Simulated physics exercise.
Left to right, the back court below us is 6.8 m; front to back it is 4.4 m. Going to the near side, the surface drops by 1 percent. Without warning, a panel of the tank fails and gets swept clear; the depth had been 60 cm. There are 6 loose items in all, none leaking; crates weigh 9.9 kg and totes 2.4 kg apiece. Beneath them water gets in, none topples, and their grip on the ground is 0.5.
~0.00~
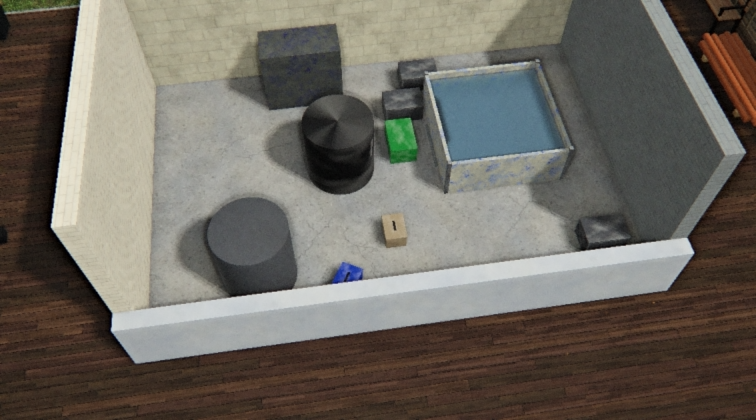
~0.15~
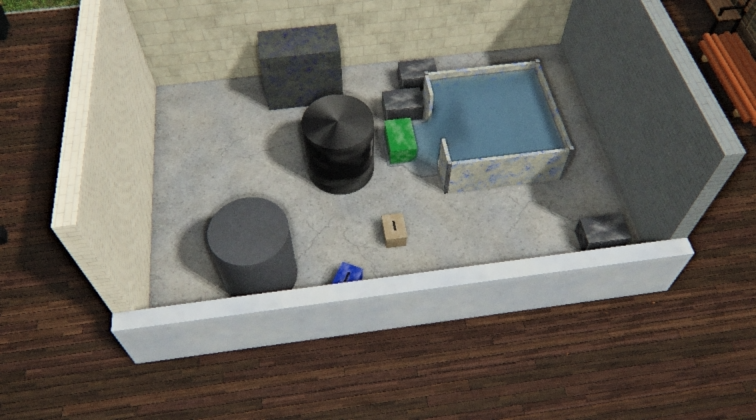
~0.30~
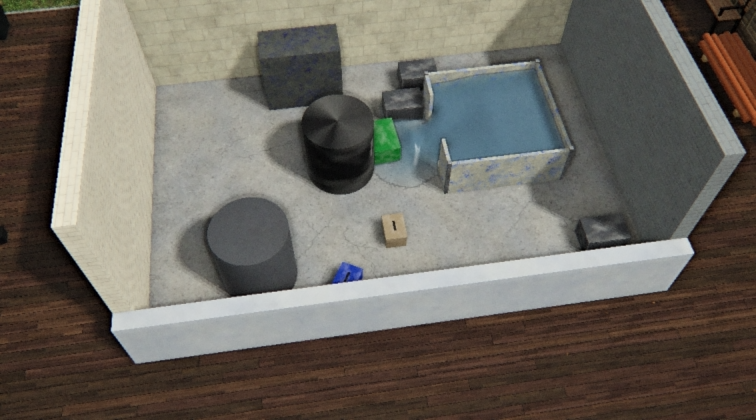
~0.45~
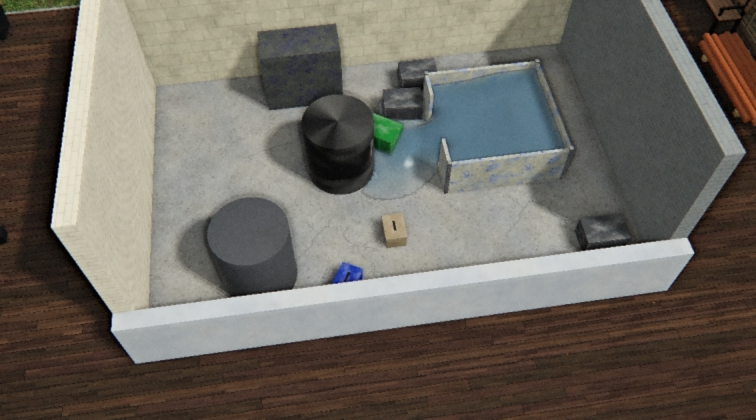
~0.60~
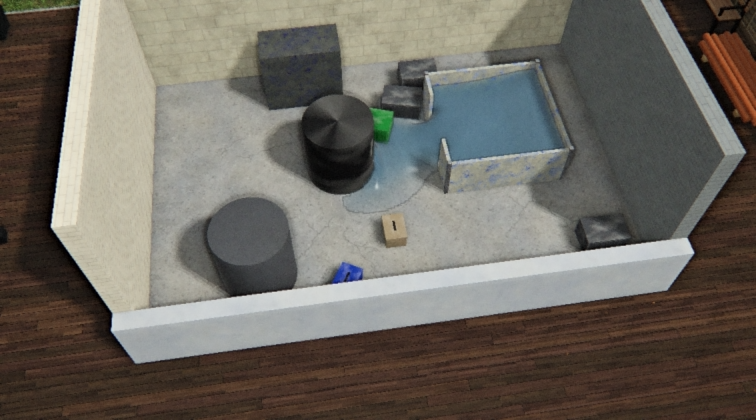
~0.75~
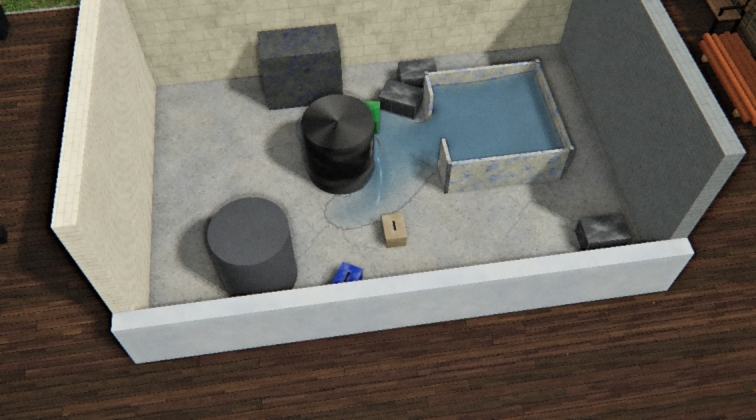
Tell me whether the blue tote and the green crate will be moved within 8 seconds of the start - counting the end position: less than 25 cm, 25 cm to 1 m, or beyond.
The blue tote ends up well clear of its start, the green crate ends up well clear of its start.
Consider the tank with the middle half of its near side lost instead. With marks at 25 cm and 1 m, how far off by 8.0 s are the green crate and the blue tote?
The green crate remains where it was; the blue tote is swept a long way.
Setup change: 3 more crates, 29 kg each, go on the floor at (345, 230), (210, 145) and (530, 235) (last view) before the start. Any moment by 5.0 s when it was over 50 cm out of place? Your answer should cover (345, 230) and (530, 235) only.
In sequence: Within it, then within it.
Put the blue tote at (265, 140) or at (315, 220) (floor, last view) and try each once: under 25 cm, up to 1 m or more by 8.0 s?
Swept far; swept far.
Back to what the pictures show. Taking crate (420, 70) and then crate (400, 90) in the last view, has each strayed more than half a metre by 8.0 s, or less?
In sequence - crossed the line; stayed below the line.
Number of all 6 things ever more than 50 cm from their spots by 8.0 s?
Counting them up, I find 4.
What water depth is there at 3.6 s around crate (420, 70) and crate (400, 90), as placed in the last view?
About 5 and 4 cm.
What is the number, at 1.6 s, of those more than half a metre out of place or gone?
2.
After 1.6 s the blue tote is near (333, 284), 0.2 m from its start, afloat; the green crate is near (291, 114), 1.7 m from its start, afloat; 2 afloat.
After 3.6 s the blue tote is near (311, 270), 0.5 m from its start, afloat; the green crate is near (200, 217), 3.2 m from its start, afloat; 2 afloat.
After 5.6 s the blue tote is near (295, 175), 1.9 m from its start, afloat; the green crate is near (194, 268), 3.6 m from its start, afloat; 3 afloat.
After 8.0 s the blue tote is near (282, 122), 2.8 m from its start, afloat; the green crate is near (250, 202), 2.5 m from its start, afloat; 4 afloat.
